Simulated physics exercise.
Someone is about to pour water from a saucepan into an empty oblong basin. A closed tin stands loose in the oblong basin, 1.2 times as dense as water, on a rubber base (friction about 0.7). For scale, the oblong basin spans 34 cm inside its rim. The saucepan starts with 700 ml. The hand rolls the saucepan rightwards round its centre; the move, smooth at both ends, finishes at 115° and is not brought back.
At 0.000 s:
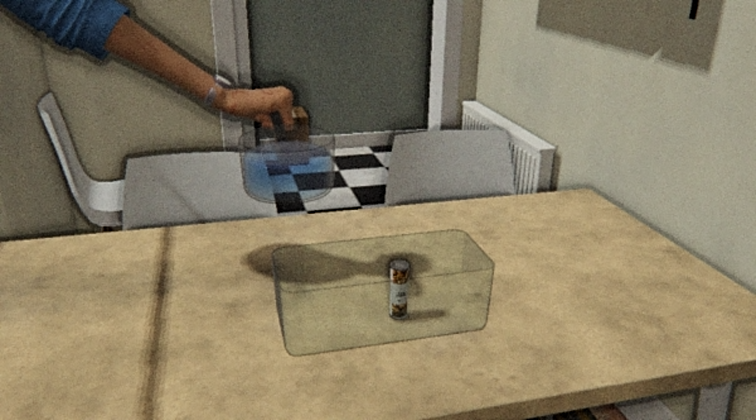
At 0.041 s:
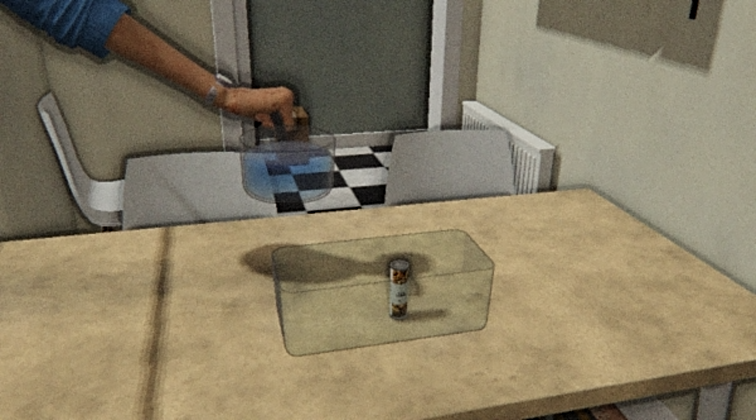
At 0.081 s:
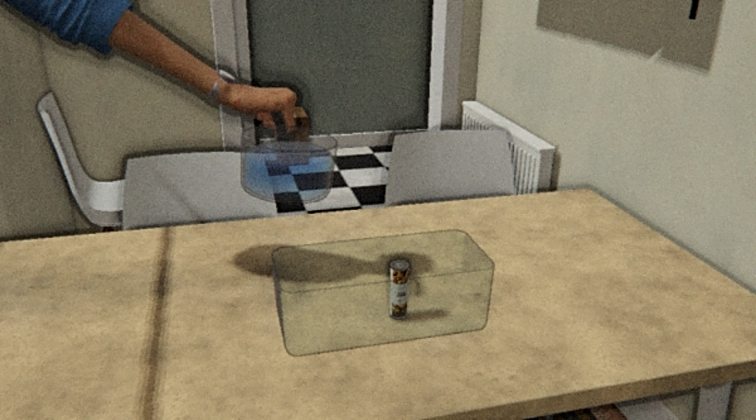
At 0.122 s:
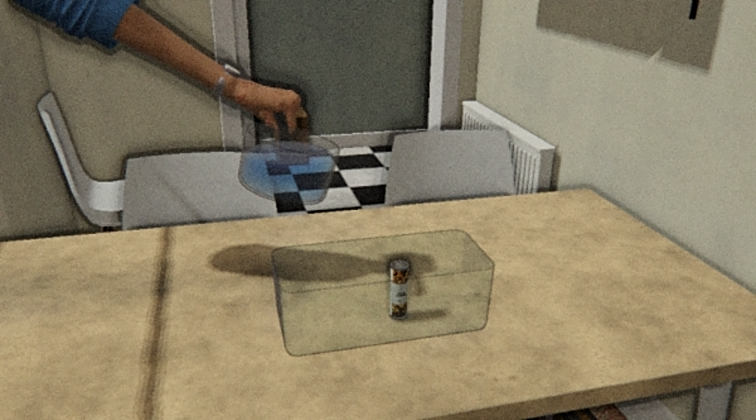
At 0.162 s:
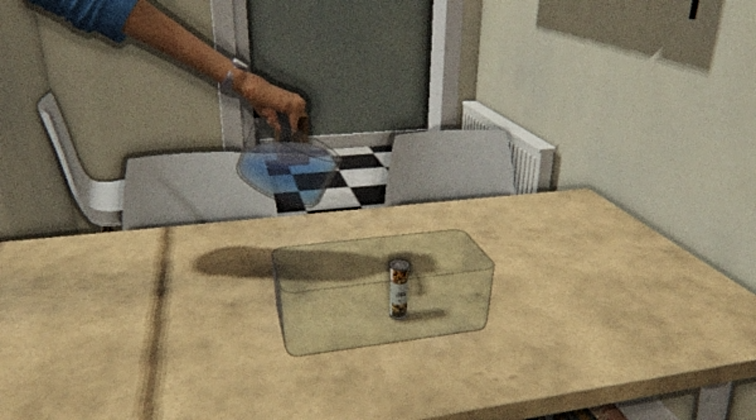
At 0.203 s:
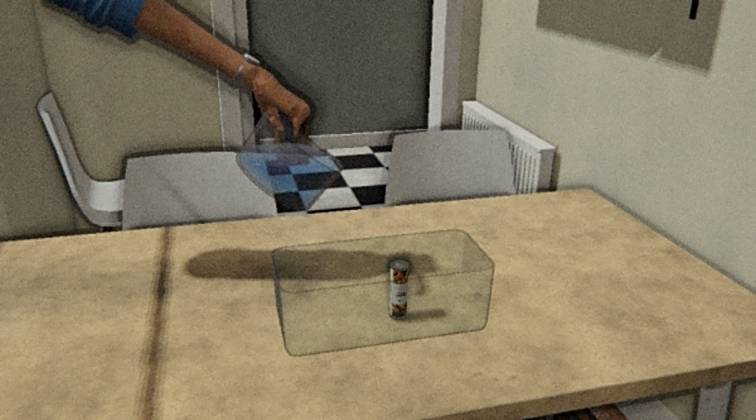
In a kitchen, a hand steadily tilts a clear pan of water to the right.
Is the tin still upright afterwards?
It stays up.
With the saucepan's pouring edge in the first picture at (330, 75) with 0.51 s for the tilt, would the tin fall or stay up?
Then it goes over.
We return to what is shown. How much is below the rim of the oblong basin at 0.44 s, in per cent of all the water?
Some 22 per cent.
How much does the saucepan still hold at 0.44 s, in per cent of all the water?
Near 22 in a hundred.
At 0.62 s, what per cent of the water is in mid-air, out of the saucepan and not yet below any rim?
Some 9 per cent.
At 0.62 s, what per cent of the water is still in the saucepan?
About 3 per cent.
By 0.44 s the tilt is 110° and 21 per cent is still to pour; the tin stands where it began.
By 0.62 s the tilt is 115° and 3 per cent is still to pour; the tin stands where it began.
By 0.81 s the tilt is 115° and 0 per cent is still to pour; the tin stands where it began.
By 1.01 s the tilt is 115° and 0 per cent is still to pour; the tin stands where it began.
At rest the tin stands where it began.
